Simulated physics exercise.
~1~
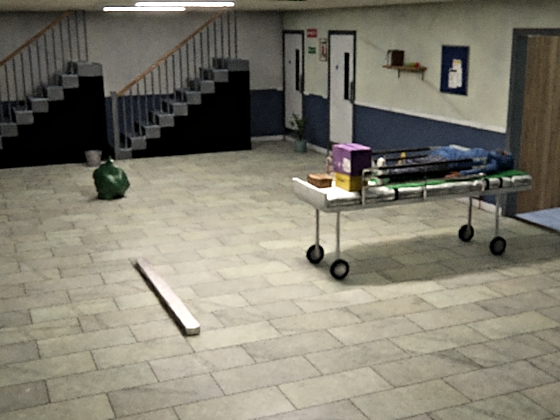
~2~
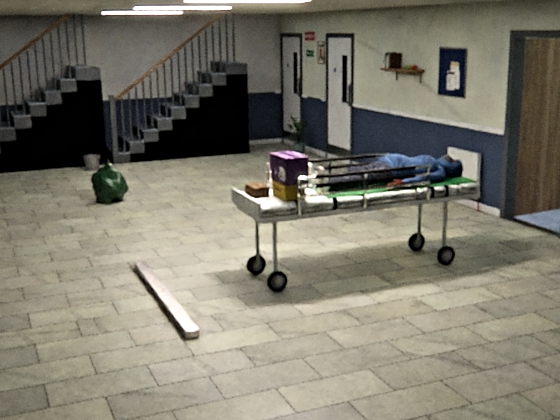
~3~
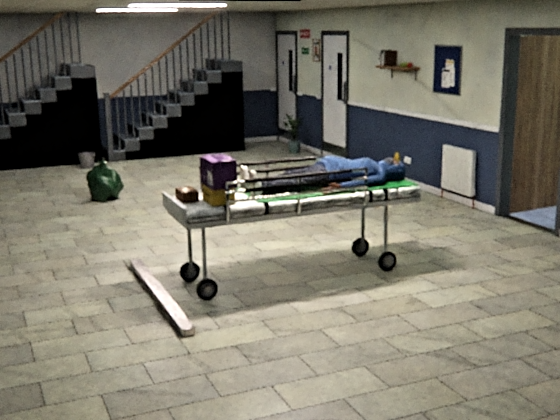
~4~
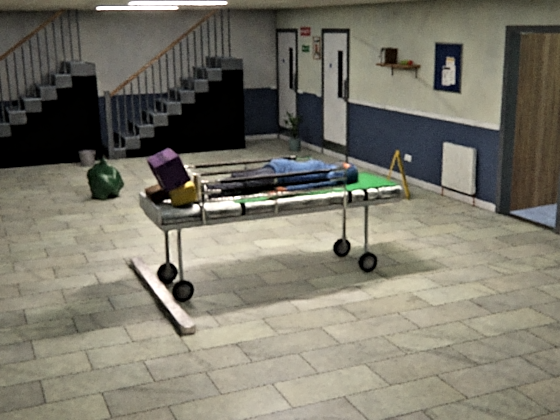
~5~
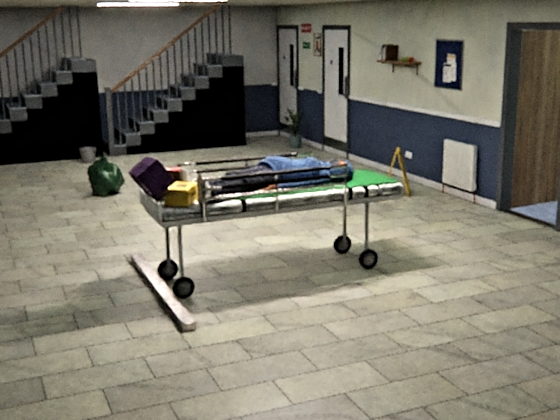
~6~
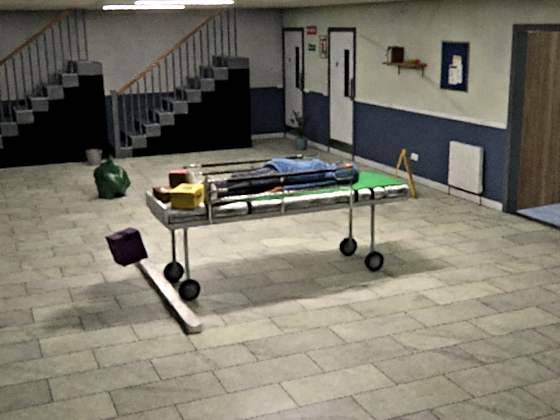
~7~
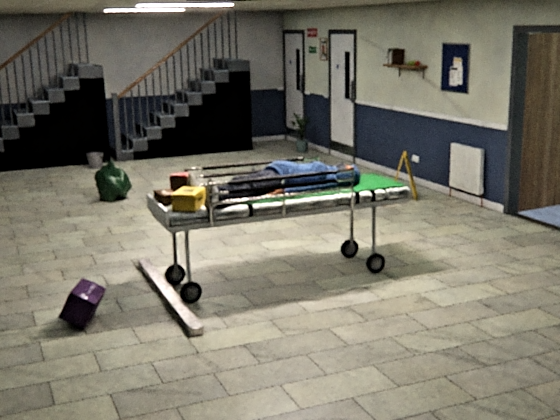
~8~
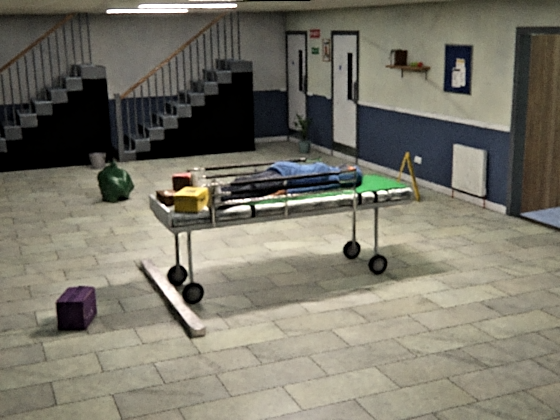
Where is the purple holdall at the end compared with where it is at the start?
At the start it rides on the left end of the gurney, on the right side of the view. By the end it rests on the floor at the lower left, to the left of the stopped gurney and the sill.
